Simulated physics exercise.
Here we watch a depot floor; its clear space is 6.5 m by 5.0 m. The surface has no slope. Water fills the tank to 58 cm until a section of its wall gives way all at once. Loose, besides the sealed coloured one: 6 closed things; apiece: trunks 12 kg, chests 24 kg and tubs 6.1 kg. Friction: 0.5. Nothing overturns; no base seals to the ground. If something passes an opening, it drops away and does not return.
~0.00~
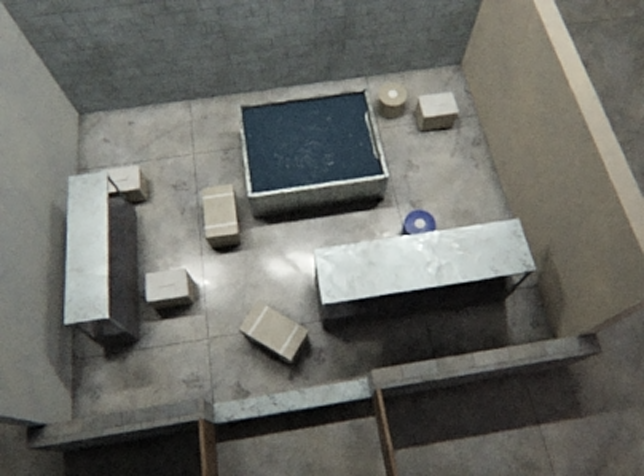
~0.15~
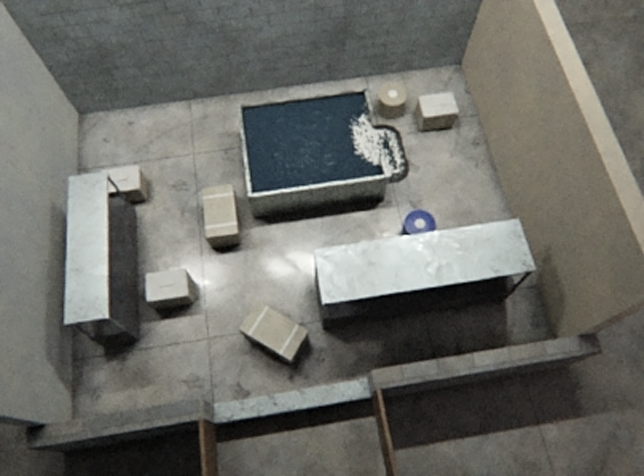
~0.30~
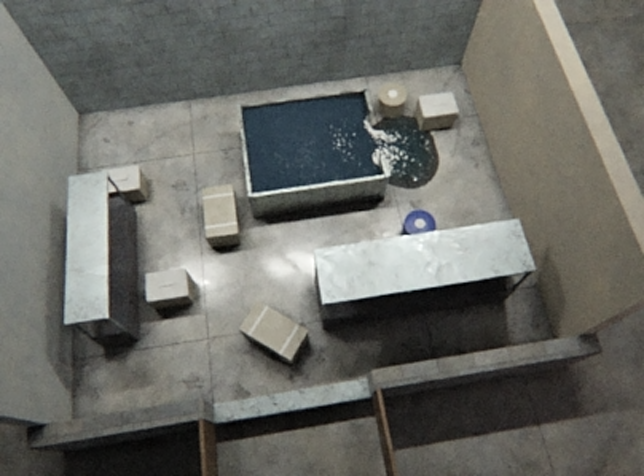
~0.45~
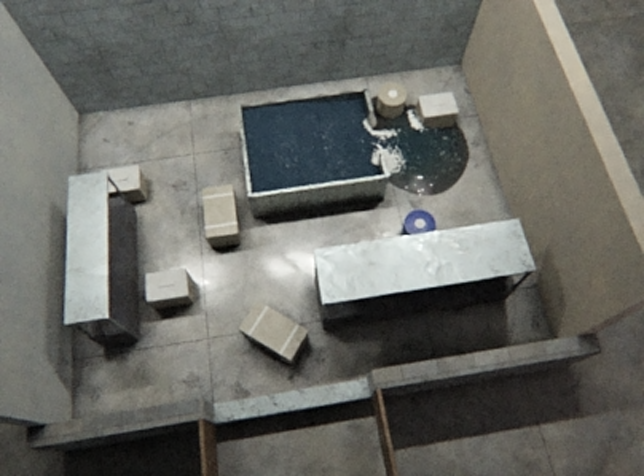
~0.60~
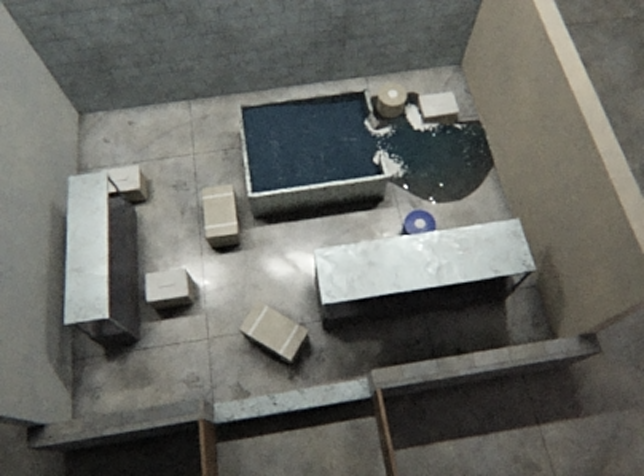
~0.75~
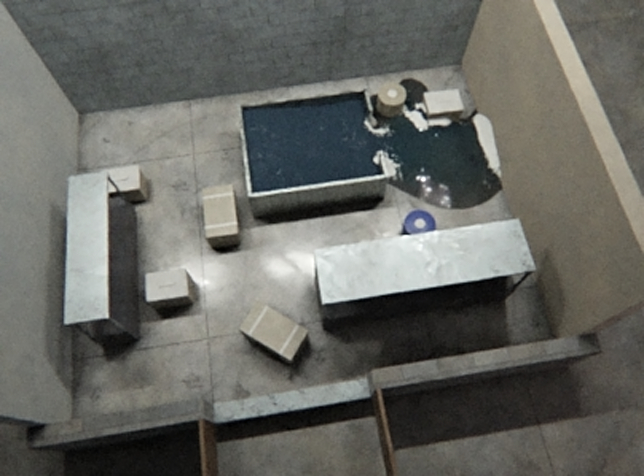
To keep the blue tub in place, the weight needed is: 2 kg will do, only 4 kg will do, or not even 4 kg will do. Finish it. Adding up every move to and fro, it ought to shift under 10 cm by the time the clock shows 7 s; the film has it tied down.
Not even 4 kg will do.
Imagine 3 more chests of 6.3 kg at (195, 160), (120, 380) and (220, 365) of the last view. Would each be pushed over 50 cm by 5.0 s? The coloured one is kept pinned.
In the order given, not as far, not as far and not as far.
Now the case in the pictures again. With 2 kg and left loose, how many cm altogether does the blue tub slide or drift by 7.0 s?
About 200 cm altogether.
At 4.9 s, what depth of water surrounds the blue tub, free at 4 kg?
2 cm, roughly.
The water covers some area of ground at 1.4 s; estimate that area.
The covered patch comes to about 8.5 m2.
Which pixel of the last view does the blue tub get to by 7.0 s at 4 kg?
Estimated position: About (383, 202).
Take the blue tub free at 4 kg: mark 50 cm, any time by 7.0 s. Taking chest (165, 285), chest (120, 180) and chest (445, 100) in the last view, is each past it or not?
In that order: Does not reach it, then does not reach it, then exceeds it.
After 1.4 s the blue tub would be 0 cm from its start with 2 kg and 0 cm from its start with 4 kg; 0 cm of water round it then.
After 3.1 s the blue tub would be 20 cm from its start with 2 kg and 17 cm from its start with 4 kg; 2 cm of water round it then.
After 4.9 s the blue tub would be 66 cm from its start with 2 kg and 55 cm from its start with 4 kg; 2 cm of water round it then.
After 7.0 s the blue tub would be 174 cm from its start with 2 kg and 63 cm from its start with 4 kg; 3 cm of water round it then.
